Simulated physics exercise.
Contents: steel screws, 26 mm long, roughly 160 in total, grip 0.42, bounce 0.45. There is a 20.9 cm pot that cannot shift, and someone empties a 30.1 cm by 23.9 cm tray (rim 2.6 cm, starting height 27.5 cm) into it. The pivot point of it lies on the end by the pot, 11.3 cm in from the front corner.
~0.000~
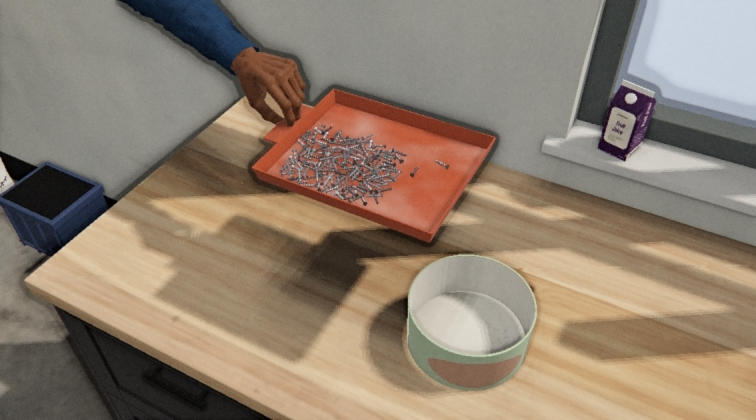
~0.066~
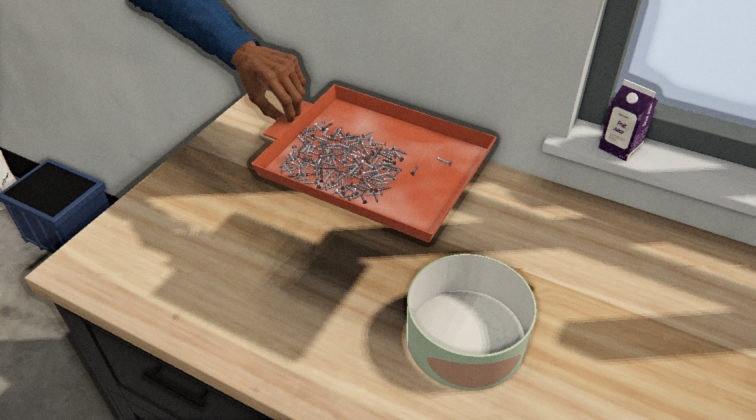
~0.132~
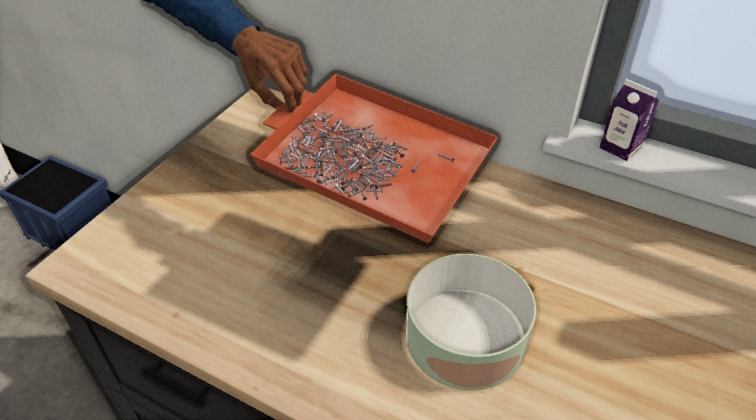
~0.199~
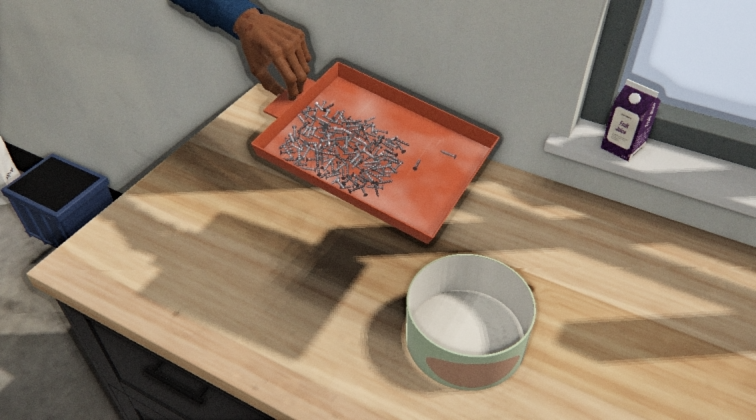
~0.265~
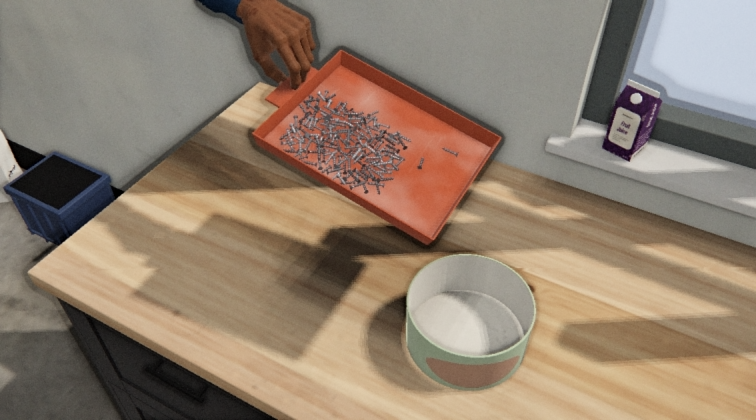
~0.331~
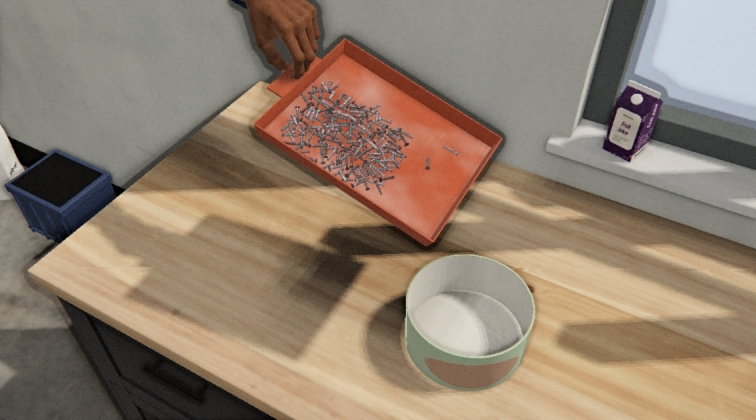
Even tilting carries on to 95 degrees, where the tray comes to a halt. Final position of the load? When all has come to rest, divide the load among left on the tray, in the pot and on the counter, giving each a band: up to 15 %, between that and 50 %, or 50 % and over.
Left on the tray: Up to 15 %; pot: 50 % and over; counter: Up to 15 %.
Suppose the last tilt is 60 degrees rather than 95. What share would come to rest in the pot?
I'd expect some 25 per cent in the pot.
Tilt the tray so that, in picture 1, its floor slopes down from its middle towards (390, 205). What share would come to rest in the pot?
Estimate: Some 55 per cent.
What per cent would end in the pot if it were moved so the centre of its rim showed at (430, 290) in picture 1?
About 80 per cent.
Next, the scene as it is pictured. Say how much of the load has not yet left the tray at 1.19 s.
Roughly 60 percent of the load, I'd say.
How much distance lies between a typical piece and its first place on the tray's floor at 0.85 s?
Some 18 cm.
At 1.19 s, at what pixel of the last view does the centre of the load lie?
(450, 227), roughly.
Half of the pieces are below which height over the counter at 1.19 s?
Some 28 cm above the counter.
Then, at 0.85 s, tilt 55 degrees; the tray holds 95 %, the pot 0 %.
After 1.19 s, tilt 79 degrees; the tray holds 60 %, the pot 30 %.
Then, at 1.63 s, tilt 95 degrees; the tray holds 10 %, the pot 55 %.
By 2.5 s all is still; tray 0 %, pot 95 %, counter 5 %.
